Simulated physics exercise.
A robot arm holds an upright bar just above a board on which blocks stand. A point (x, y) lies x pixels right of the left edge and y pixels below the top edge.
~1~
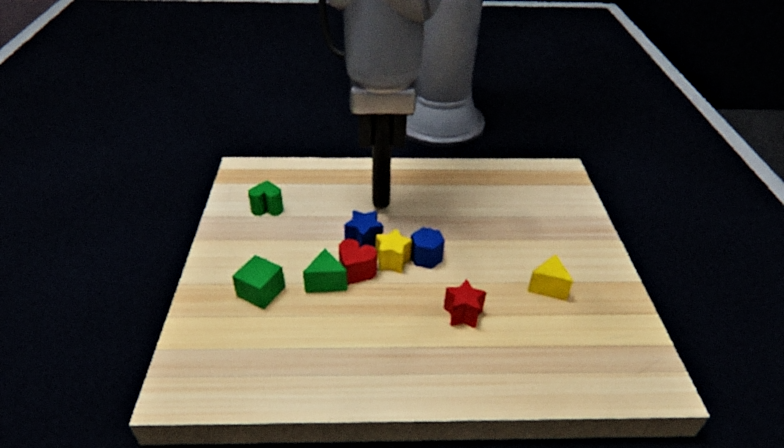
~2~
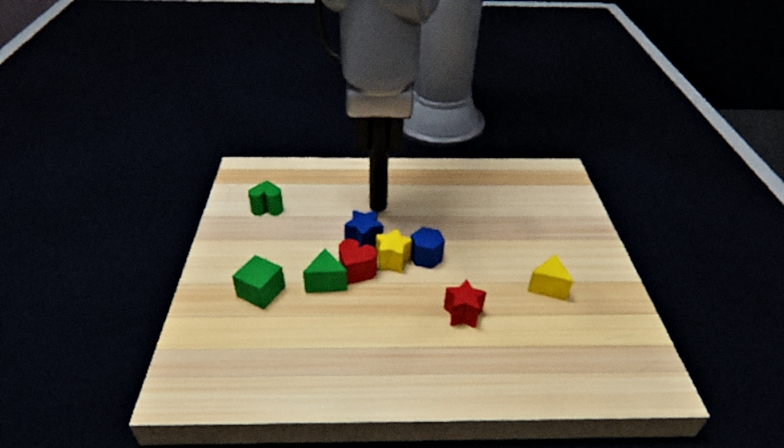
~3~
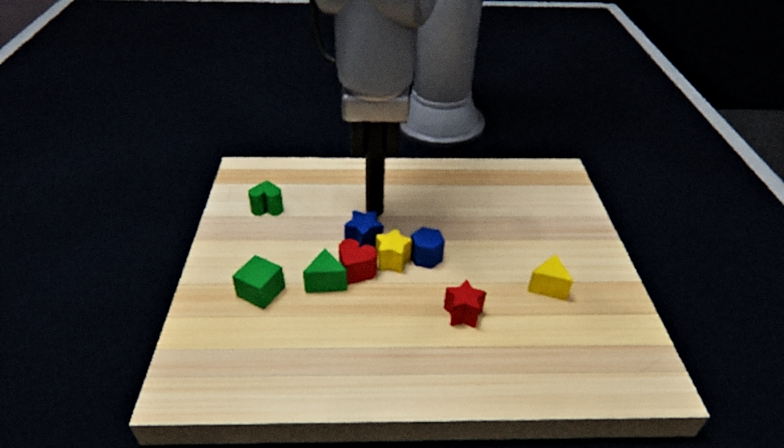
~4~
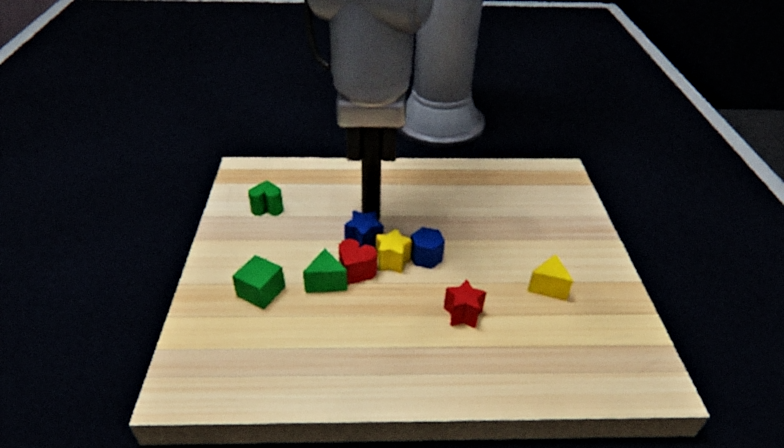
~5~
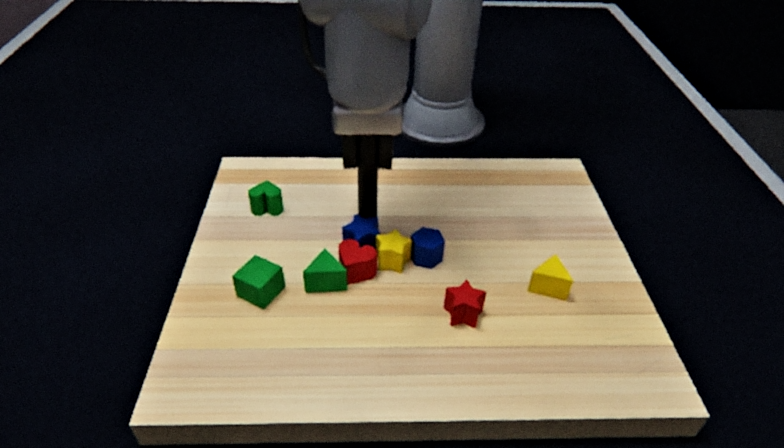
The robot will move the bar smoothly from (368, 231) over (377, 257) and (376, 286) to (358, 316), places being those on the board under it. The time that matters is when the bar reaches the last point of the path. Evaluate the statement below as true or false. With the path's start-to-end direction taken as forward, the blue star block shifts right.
That statement is accurate.
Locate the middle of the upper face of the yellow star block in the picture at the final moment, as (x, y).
Its top middle: (405, 259).
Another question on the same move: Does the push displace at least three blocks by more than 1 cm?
Final answer: Yes.
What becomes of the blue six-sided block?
Well, the blue six-sided block holds its place.
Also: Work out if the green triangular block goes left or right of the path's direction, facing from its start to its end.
Answer: Right.
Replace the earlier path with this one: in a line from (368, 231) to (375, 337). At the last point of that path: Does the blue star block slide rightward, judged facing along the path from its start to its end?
I'd say yes.
The first path, step by step. One third of the way, bar at (377, 251); green triangular block at (318, 269), turned 25° clockwise; red heart at (348, 270); blue star block at (365, 251), turned 15° clockwise; yellow star block at (401, 253), turned 80° anticlockwise.
Two thirds of the way, bar at (376, 280); green triangular block at (312, 274), turned 50° clockwise; red heart at (332, 296), turned 30° clockwise; blue star block at (359, 280), turned 30° clockwise; yellow star block at (405, 259).
At the end, bar at (358, 310); green triangular block at (311, 274), turned 55° clockwise; red heart at (303, 322), turned 50° clockwise; blue star block at (336, 309), turned 40° clockwise; yellow star block at (405, 259), turned 130° anticlockwise; blue six-sided block still.
